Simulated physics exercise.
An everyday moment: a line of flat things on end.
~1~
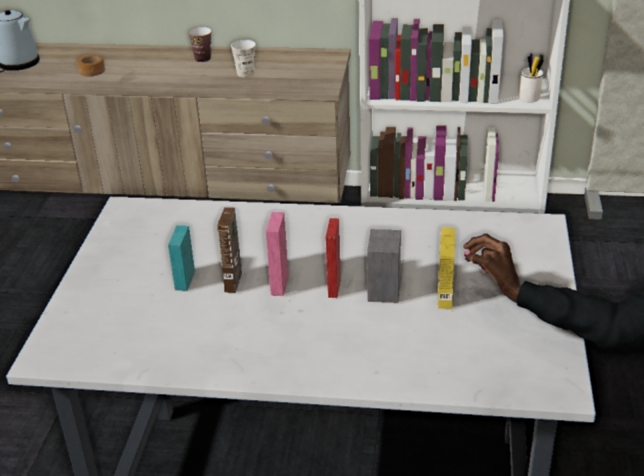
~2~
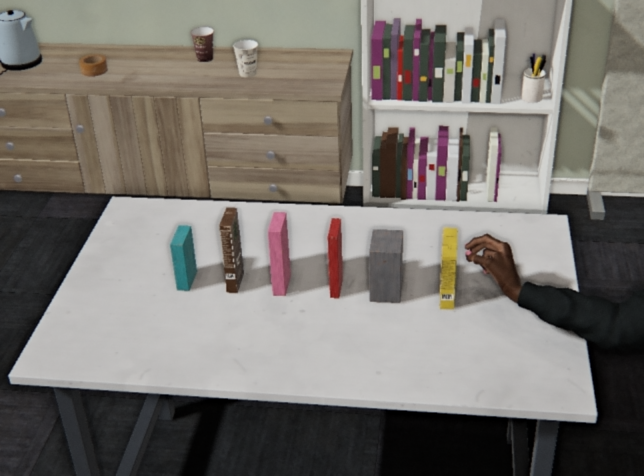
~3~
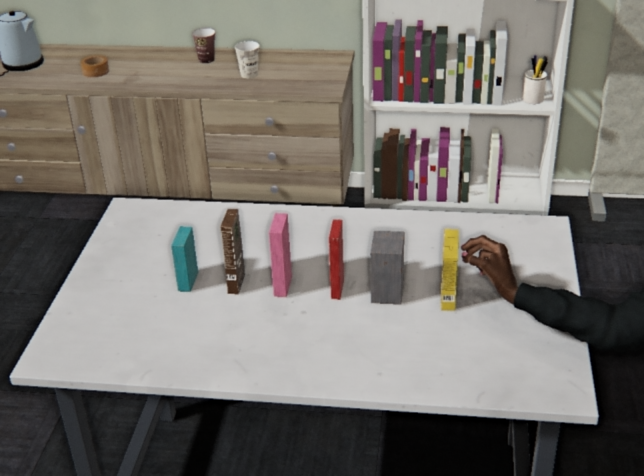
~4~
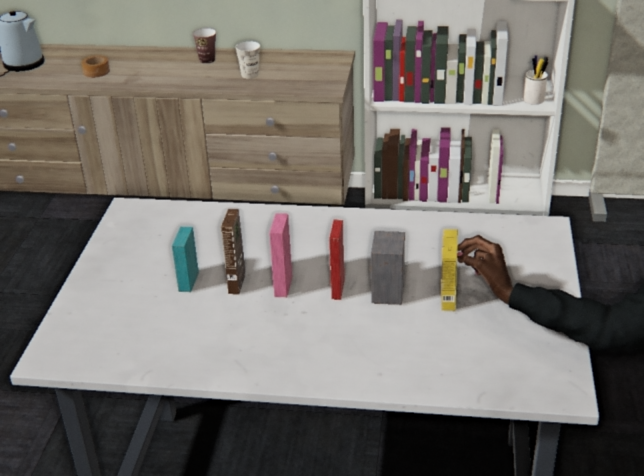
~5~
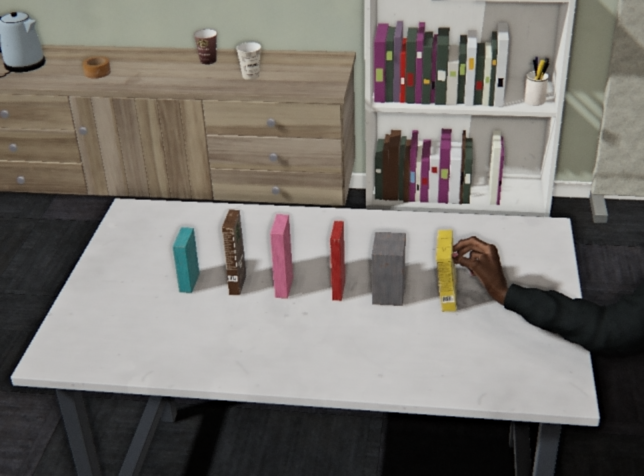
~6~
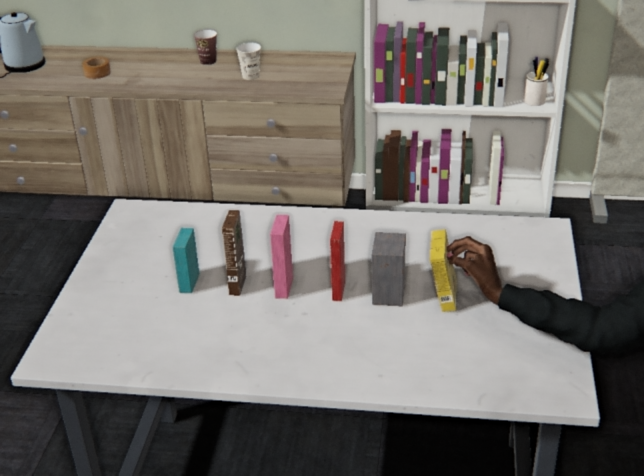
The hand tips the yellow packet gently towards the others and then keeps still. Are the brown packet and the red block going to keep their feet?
The brown packet keeps standing; the red block keeps standing.
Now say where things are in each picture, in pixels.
Brown packet (230, 251); red block (333, 258), in the first frame.
Grey block (386, 266); pink board (280, 255), in the second frame.
Grey block (388, 268); pink board (281, 256), in the third frame.
Yellow packet 1° over; grey block (388, 268); pink board (281, 256), in the fourth frame.
Yellow packet 7° over; grey block (389, 269); pink board (282, 257), in the fifth frame.
Yellow packet 12° over; brown packet (234, 253); red block (338, 261), in the sixth frame.
Then, 0.20 s after the last picture, yellow packet 31° over.
Then, 0.40 s after the last picture, yellow packet 37° over.
At rest, all 4 in place. Seen from the same camera at the end, brown packet near (234, 253), red block near (338, 261).
